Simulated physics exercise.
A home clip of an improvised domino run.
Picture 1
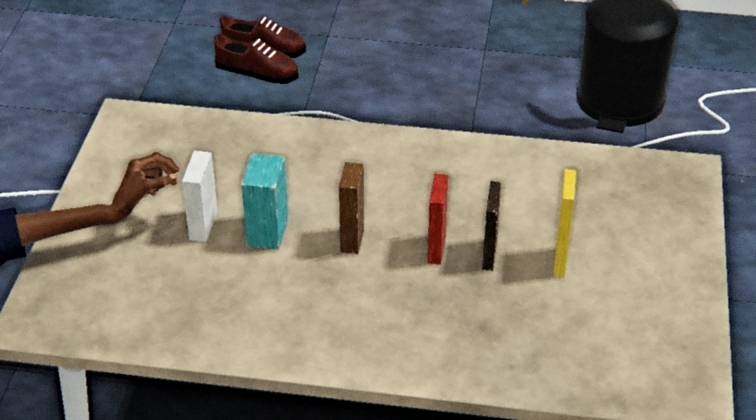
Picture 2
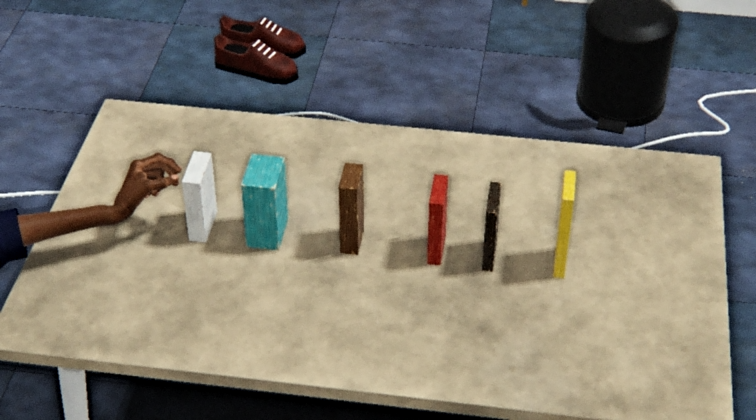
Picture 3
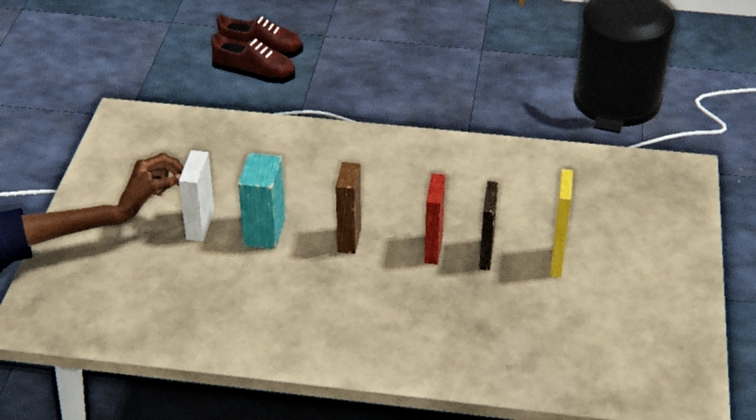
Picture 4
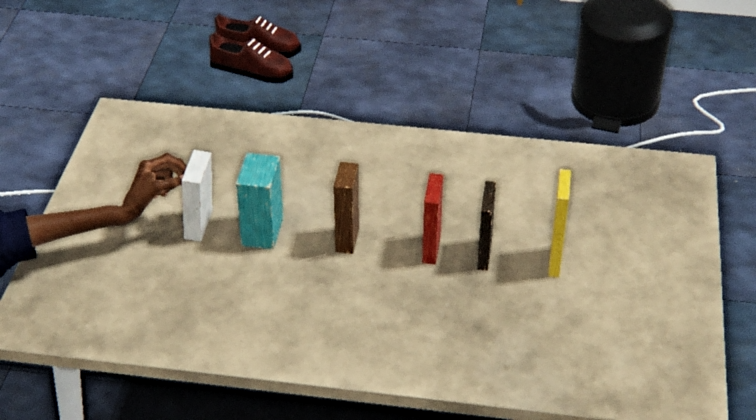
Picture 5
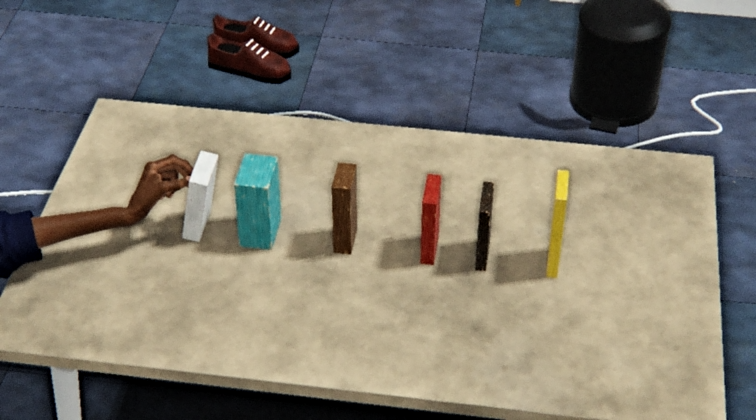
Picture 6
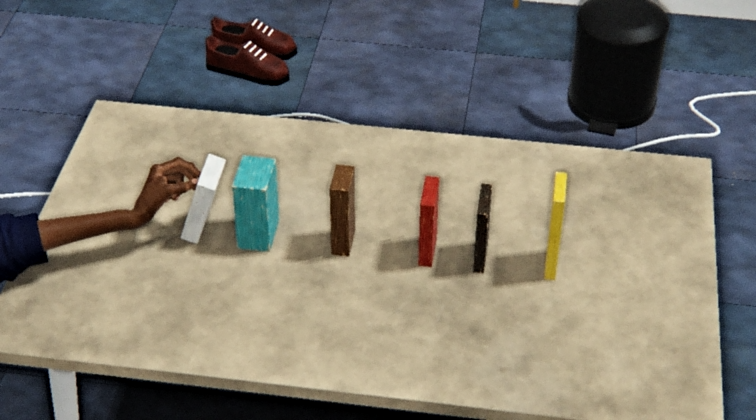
A pale, mottled tabletop stands on a blue tiled floor in a home, seen from above at an angle, with dark red shoes and a black bin beyond it. Six upright blocks form a spaced row from left to right: white, turquoise, brown, red, black and yellow. A hand at the left pushes the white block, which leans rightward toward the turquoise one, while the view shifts very slightly.
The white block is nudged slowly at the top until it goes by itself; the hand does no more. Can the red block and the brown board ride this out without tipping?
The red block is still upright, the brown board is still upright.
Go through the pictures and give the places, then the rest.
Red block (438, 220); brown board (352, 209), in the first frame.
Black block (492, 227); turquoise block (265, 202), in the second frame.
Black block (489, 226); turquoise block (262, 202), in the third frame.
White block 4° over; black block (487, 226); turquoise block (260, 201), in the fourth frame.
White block 10° over; black block (485, 227); turquoise block (258, 202), in the fifth frame.
White block 18° over; red block (429, 222); brown board (343, 211), in the sixth frame.
Then, 0.10 s later than the last frame, white block 28° over.
Then, 0.30 s later than the last frame, white block 31° over.
Then, 0.70 s later than the last frame, red block resting near (429, 222); brown board resting near (343, 211).
When it is over, all 4 as before. End places, in pixels of the last picture, red block near (429, 222), brown board near (343, 211).
